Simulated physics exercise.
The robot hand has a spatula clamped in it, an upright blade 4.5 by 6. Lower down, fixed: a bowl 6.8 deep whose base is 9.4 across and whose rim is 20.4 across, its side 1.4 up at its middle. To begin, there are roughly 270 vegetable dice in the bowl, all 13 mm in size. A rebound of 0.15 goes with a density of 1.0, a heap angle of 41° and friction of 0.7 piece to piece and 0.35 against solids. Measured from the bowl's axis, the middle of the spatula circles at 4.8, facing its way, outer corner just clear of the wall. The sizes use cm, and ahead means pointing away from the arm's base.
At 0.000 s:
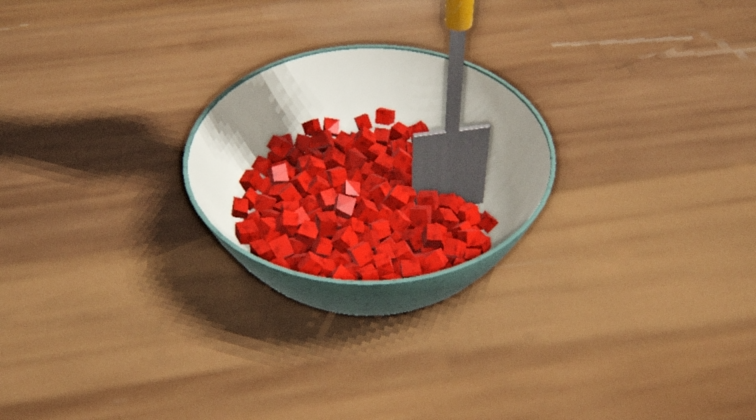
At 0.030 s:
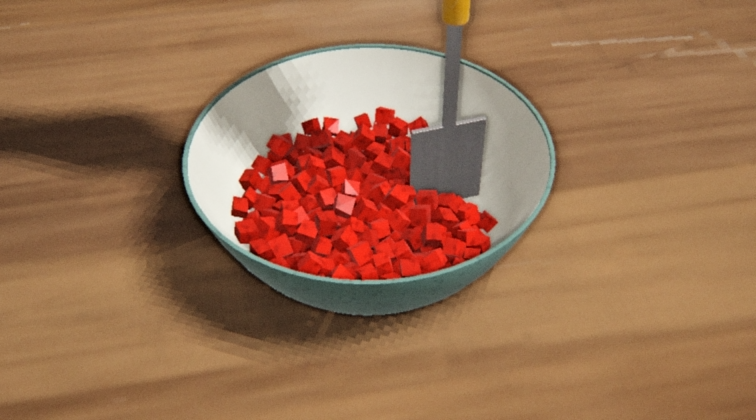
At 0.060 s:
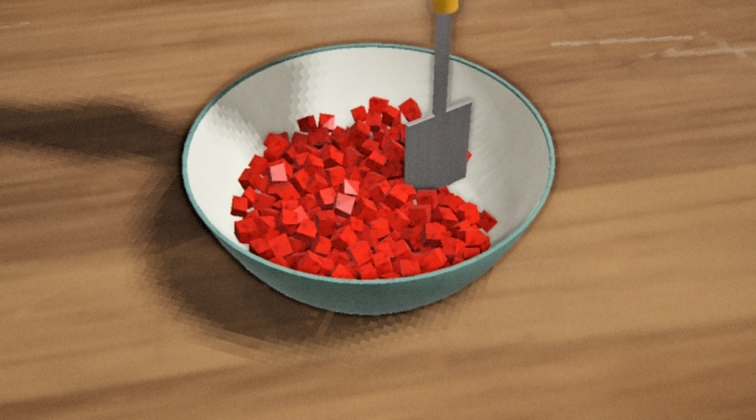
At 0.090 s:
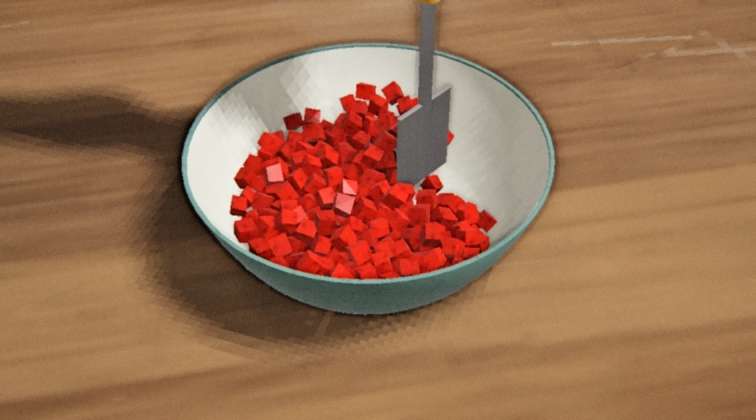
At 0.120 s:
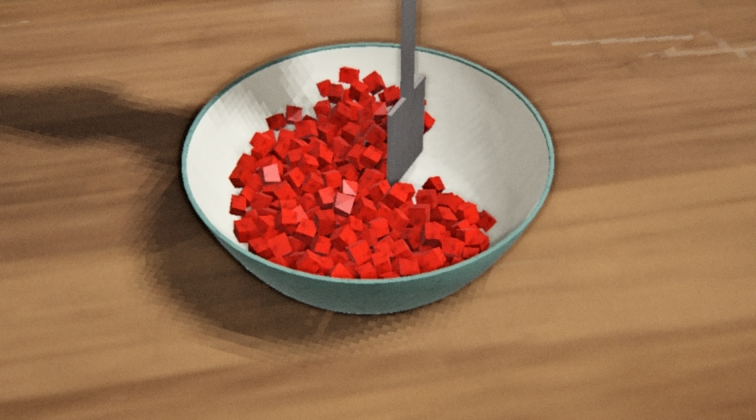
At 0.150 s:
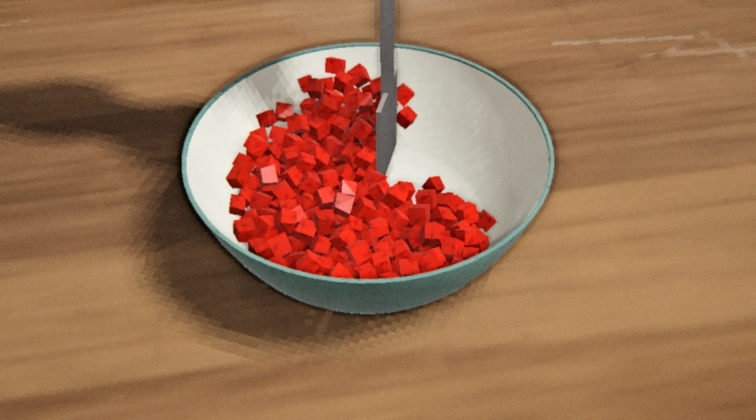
The clip opens on a pale bowl of small red cubes on a wooden table, a gray spatula with a yellow handle standing at the right. The spatula sweeps left toward the back, turning until its blade appears edge-on, pushing cubes up the far side and baring the bowl behind it.
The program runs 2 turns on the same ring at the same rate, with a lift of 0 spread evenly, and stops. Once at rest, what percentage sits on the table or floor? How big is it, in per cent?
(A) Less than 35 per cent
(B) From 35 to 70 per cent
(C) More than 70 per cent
Answer: A.
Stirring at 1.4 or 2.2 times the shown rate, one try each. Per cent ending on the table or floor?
40 % and 60 %.
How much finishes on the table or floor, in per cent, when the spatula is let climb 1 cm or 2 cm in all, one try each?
Around 25 percent, then 20 percent.
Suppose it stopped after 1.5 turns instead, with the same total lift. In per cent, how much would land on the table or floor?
Estimate: Near 15 %.
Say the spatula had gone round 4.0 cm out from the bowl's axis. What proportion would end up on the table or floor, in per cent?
That would give close to 15 per cent.
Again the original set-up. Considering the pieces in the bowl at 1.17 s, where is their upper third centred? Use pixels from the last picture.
The centre lies near (359, 250) in the last picture.
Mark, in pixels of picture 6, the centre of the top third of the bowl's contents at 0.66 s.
Near (484, 143).
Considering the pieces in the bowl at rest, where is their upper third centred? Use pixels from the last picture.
(414, 116).
After 0.66 s, 323° round, highest piece 8 above the table; 247 in the bowl, 16 on the table or floor, 4 in flight or on the tool.
After 1.17 s, 221° round, highest piece 8 above the table; 218 in the bowl, 46 on the table or floor, 3 in flight or on the tool.
After 1.63 s, 0° round, highest piece 7 above the table; 196 in the bowl, 71 on the table or floor.
After 2.33 s, 0° round, highest piece 7 above the table; 196 in the bowl, 71 on the table or floor.
In the end, 196 in the bowl, 71 on the table or floor. That is 27 % on the table or floor.
